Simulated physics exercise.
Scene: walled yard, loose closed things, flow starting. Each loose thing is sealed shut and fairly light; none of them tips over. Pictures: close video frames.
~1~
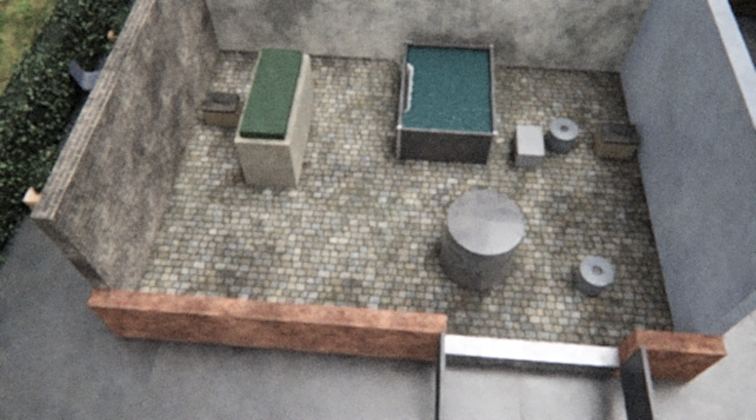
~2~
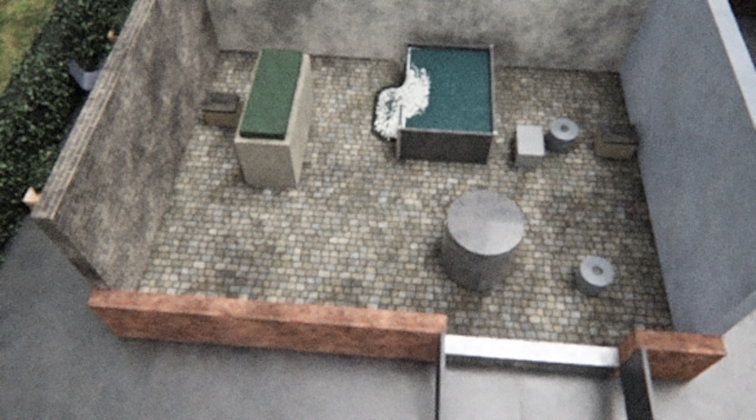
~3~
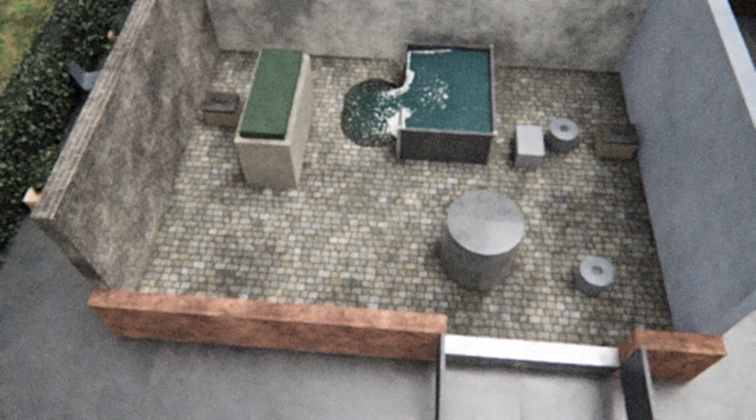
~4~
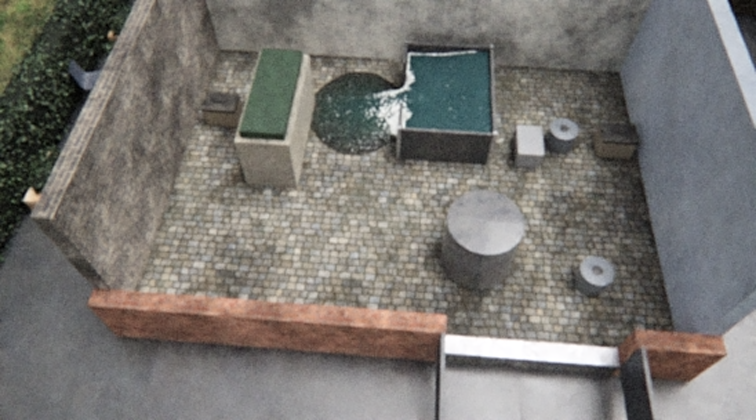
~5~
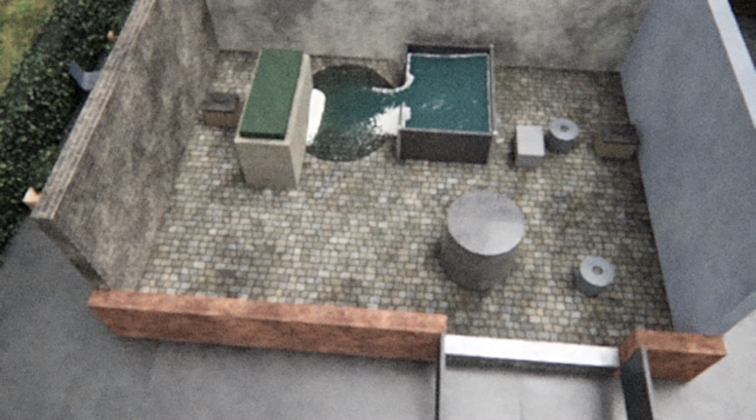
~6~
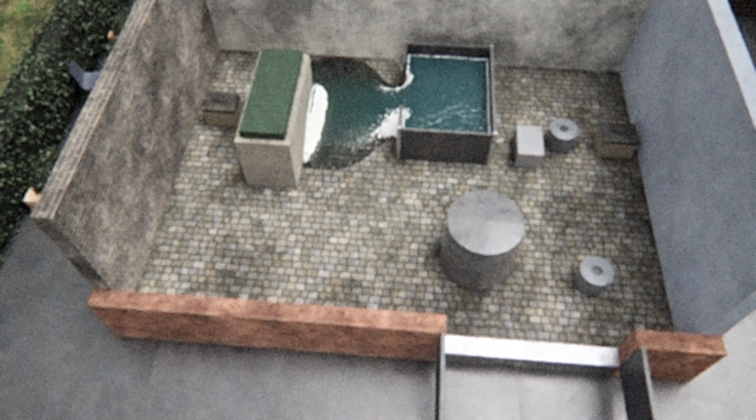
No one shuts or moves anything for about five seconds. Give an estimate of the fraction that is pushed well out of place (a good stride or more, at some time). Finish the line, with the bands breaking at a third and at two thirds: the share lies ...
The share lies below a third.
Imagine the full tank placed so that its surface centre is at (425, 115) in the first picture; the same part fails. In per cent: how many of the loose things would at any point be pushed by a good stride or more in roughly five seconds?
Around 0 in a hundred.
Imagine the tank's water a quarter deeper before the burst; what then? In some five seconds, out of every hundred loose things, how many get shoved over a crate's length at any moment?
Share moved that far: Approx. 20 %.
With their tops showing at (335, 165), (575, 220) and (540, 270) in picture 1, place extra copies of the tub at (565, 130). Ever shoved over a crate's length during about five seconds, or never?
Shoved clear, stays put, stays put.
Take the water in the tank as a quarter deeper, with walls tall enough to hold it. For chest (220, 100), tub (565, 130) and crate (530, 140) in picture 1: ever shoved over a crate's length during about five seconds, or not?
Well, in sequence: Carried that far, not carried that far, not carried that far.
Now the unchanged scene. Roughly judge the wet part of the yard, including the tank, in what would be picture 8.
20 in a hundred, roughly.
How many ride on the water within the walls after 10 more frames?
0 in total.
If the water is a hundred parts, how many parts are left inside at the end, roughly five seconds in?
I make it 98 per cent.
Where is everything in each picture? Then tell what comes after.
The first frame shows a crate at (530, 140) rests on the ground; a tub at (597, 271), on the bottom; 0 of 5 have shifted.
The second frame shows a crate at (530, 140), on the bottom; a tub at (597, 271), on the bottom; 0 of 5 have shifted.
The third frame shows a crate at (530, 140), on the bottom; a tub at (597, 271) rests on the ground; 0 of 5 have shifted.
The fourth frame shows a crate at (530, 140) rests on the ground; a tub at (597, 271), on the bottom; 0 of 5 have shifted.
The fifth frame shows a crate at (530, 140), on the bottom; a tub at (597, 271), on the bottom; 0 of 5 have shifted.
The sixth frame shows a crate at (530, 140) rests on the ground; a tub at (597, 271), on the bottom; 0 of 5 have shifted.
A moment on, 0 of 5 are well off their spots; 0 afloat.
Next, 0 of 5 are well off their spots; 0 afloat.
Later, 1 of 5 are well off their spots; 0 afloat.
In the end, 1 of 5 are well off their spots, and 1 have been at some point; 0 afloat.
